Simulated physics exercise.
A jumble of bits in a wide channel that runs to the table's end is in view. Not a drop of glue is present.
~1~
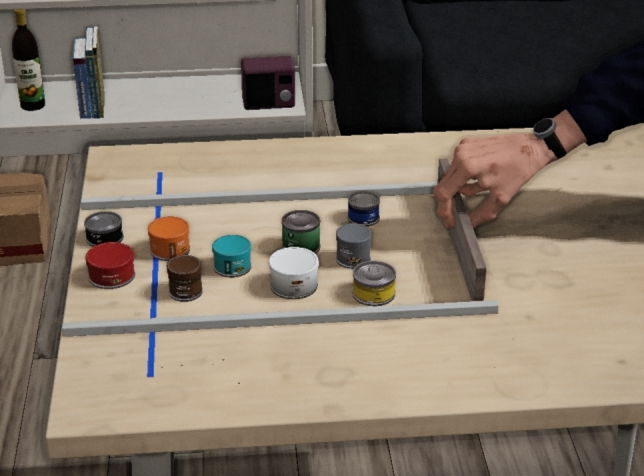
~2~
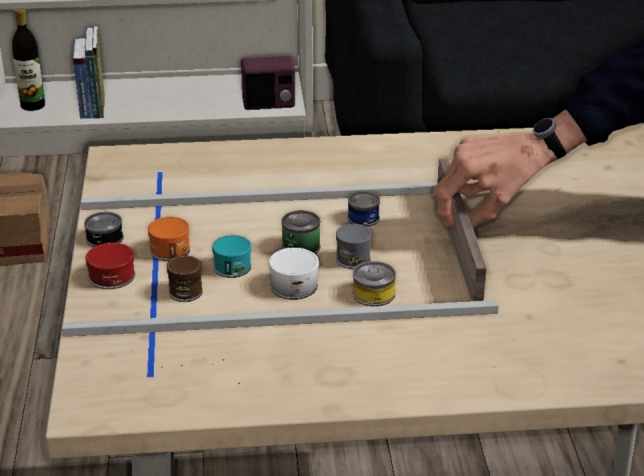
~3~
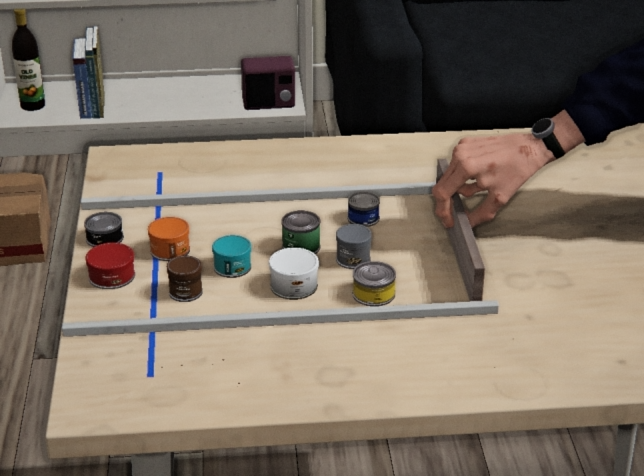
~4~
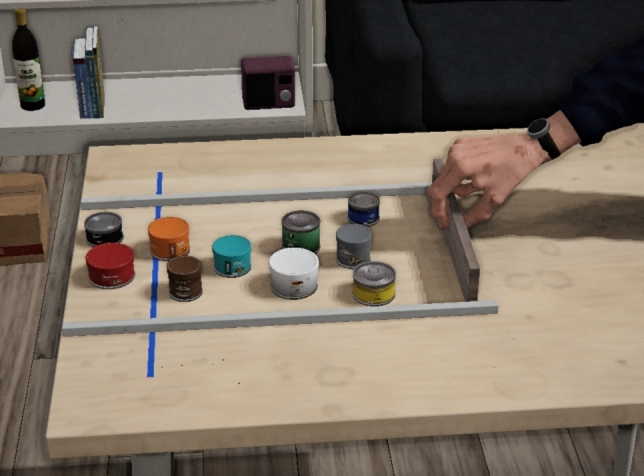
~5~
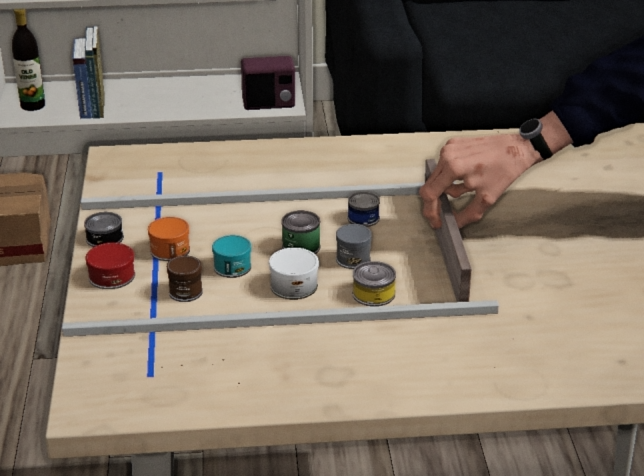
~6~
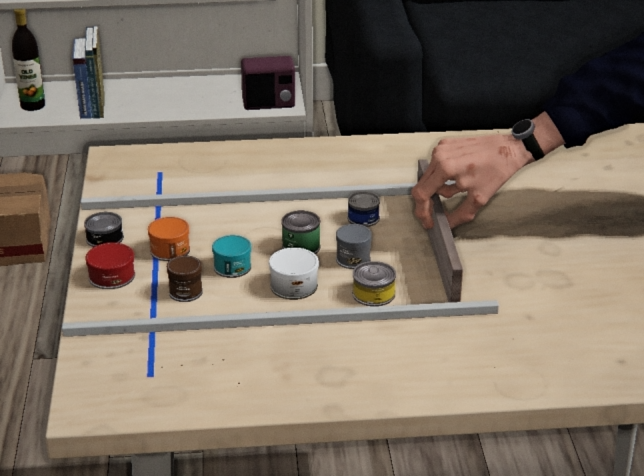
A hand slides a grey board slightly left along a channel toward several still, colourful tins.
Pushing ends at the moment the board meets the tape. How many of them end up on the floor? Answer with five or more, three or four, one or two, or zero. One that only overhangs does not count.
The count that falls is one or two.
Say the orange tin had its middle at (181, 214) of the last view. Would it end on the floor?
Orange tin: Safe.
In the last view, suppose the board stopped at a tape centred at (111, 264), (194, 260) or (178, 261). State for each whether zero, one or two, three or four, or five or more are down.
First more than four, next none, finally no fall at all.
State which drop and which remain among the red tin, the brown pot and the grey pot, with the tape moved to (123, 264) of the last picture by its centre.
In order, the red tin goes off the edge, then the brown pot goes off the edge, then the grey pot keeps its spot.
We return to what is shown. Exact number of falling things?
Count: 1.
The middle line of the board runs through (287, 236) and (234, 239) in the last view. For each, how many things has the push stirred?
It comes to 6 for the first spot, 8 for the other.
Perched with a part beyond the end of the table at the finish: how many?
The number overhanging is 2.
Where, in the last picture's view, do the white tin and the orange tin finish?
The white tin ends up near (102, 280), and the orange tin near (101, 234).
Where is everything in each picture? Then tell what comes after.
The first frame shows black pot (104, 230); red tin (111, 266); orange tin (169, 239); board (460, 228); tape (156, 262).
The second frame shows red tin (111, 266); brown pot (185, 279).
The third frame shows orange tin (169, 239); green pot (301, 234).
The fourth frame shows black pot (104, 230); grey pot (353, 247).
The fifth frame shows red tin (111, 266); board (446, 229).
The sixth frame shows black pot (104, 230); red tin (111, 266); orange tin (169, 239); board (438, 229); tape (156, 262).
Early on, none off yet; black pot at rest near (104, 230); red tin at rest near (111, 266); orange tin at rest near (169, 239).
Finally, the number that fall off is one or two; lost, red tin.
